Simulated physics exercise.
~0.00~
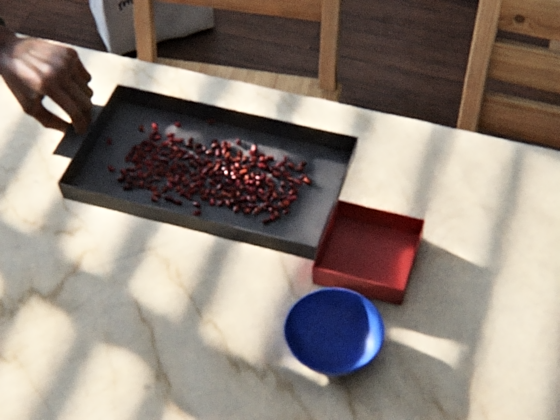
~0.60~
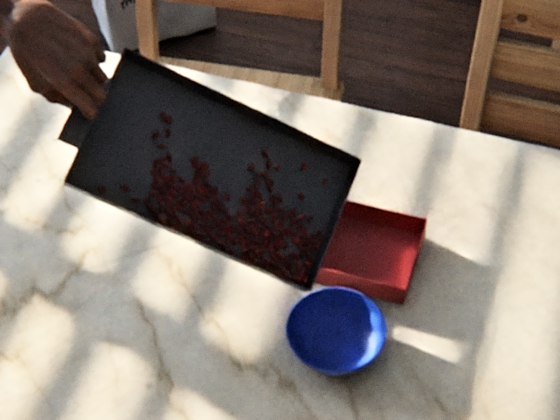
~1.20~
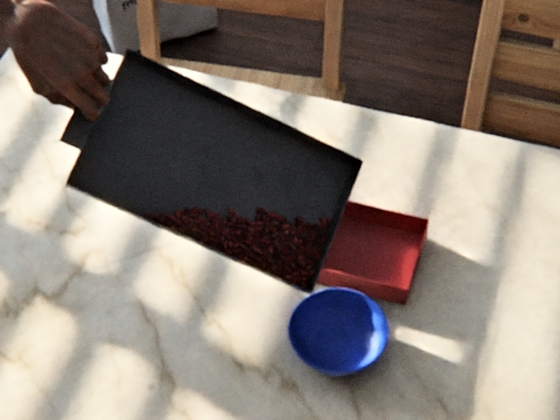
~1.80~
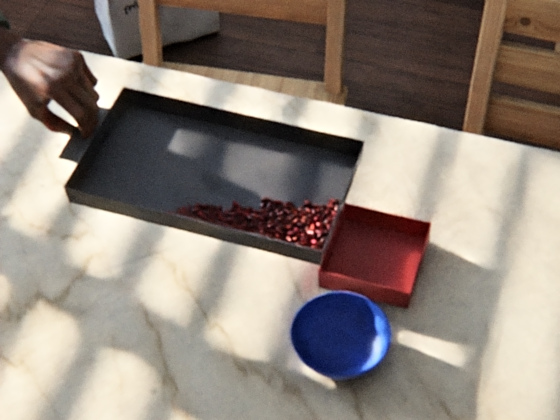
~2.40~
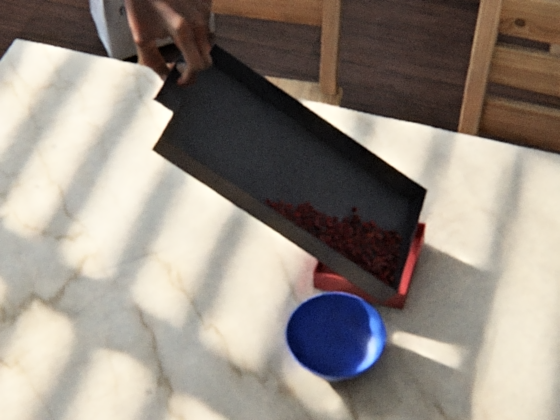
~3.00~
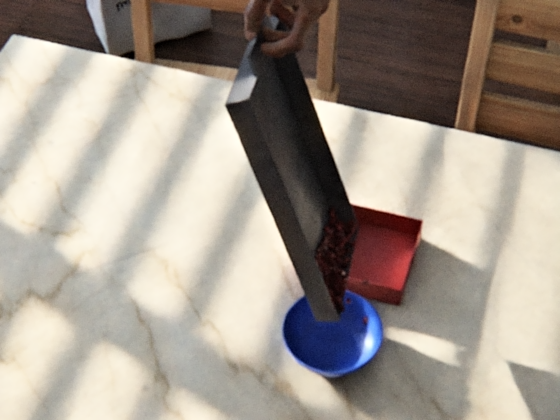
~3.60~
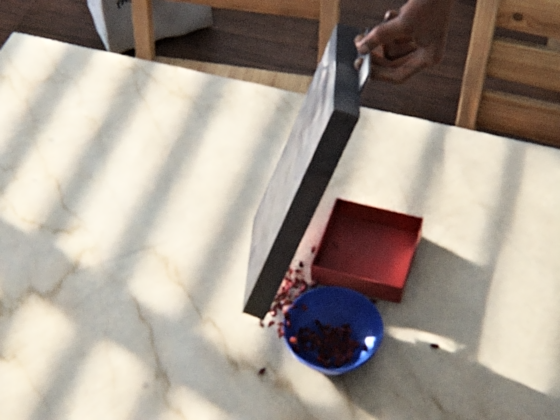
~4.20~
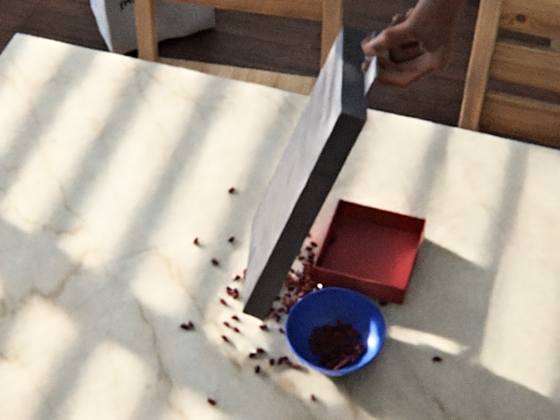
On a marble table, a hand tilts a dark tray, levels it, then tips red beans partly into a blue bowl, most scattering outside.
